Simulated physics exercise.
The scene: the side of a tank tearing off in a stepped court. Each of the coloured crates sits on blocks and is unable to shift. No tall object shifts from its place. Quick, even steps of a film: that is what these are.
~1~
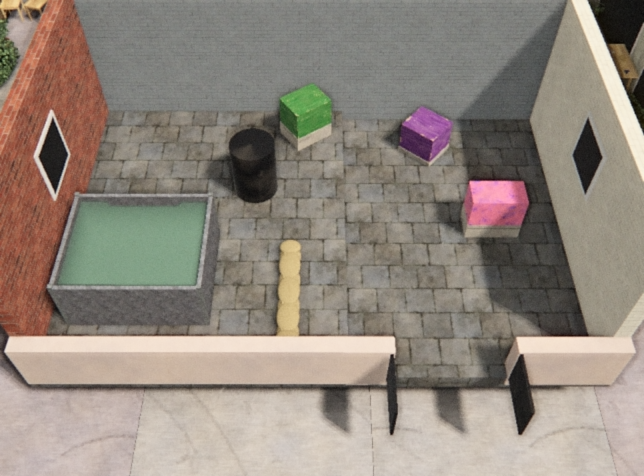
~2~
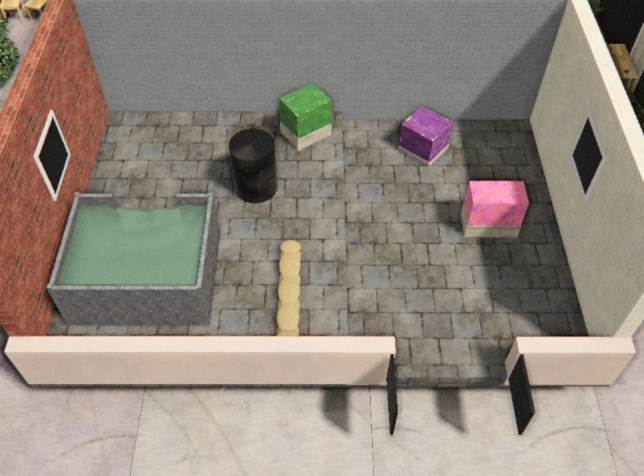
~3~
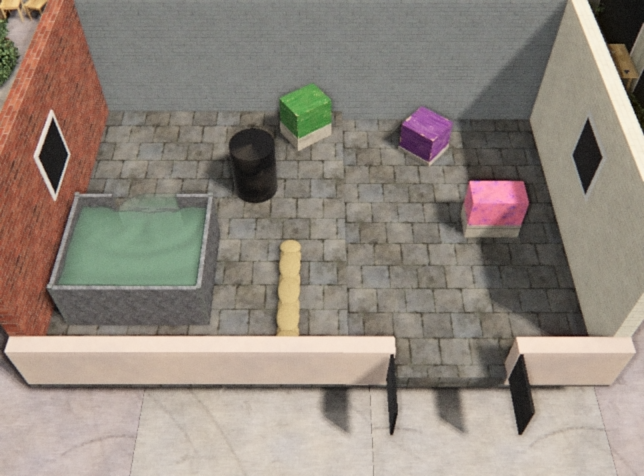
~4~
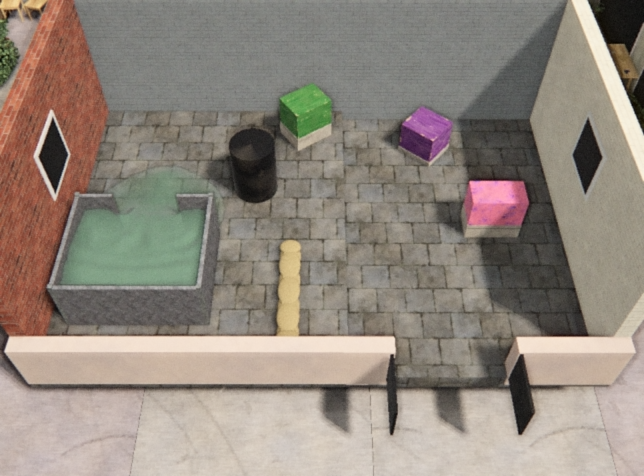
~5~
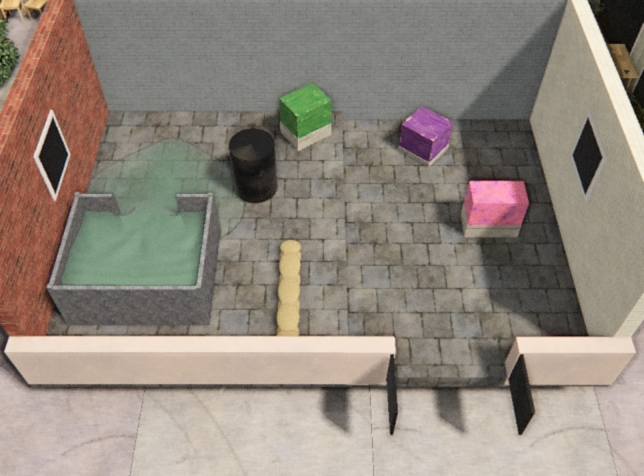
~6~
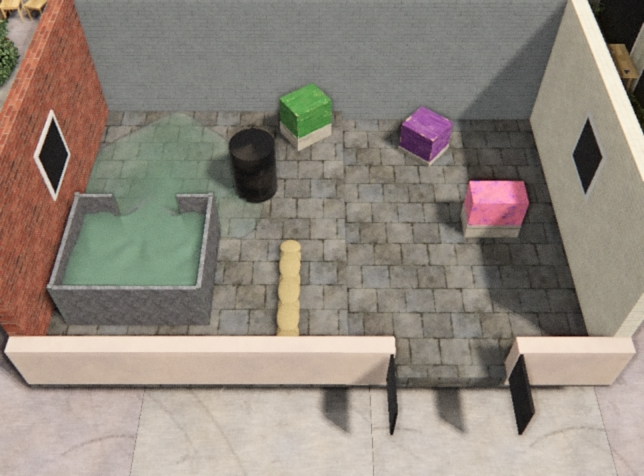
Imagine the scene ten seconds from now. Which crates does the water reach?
The pink crate is not reached; the purple crate is reached; the green crate is reached.
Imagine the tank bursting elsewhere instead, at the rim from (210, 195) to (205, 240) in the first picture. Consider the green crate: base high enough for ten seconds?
As far as I can tell, the green one stays clear.
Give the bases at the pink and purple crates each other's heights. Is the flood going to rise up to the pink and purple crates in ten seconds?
Result - pink: Hit; purple: Untouched.
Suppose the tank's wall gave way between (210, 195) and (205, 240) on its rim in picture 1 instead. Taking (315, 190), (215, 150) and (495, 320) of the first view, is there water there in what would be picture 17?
Those three places would be soaking, still unsoaked and soaking, in that order.
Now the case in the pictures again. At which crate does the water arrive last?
Last of all: The pink crate.
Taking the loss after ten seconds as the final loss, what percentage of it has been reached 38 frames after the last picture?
I'd put it near 20 in a hundred.
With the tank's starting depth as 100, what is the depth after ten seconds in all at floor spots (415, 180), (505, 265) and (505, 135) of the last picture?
In that order: 4, 4 and 6 per cent.
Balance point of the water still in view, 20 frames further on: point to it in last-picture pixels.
I'd put it at around (198, 186).
A moment on, water covers 25 % of the floor; the pink crate not reached, the purple crate not reached, the green crate water round its plinth.
Next, water covers 30 % of the floor; the pink crate not reached, the purple crate water round its plinth, the green crate water round its plinth.
Then, water covers 45 % of the floor; the pink crate water round its plinth, the purple crate water round its plinth, the green crate water round its plinth.
Later, water covers 90 % of the floor; the pink crate water round its plinth, the purple crate water round its plinth, the green crate water round its plinth.
In the end, water covers 95 % of the floor; the pink crate stayed above the water, the purple crate was topped, the green crate was topped.
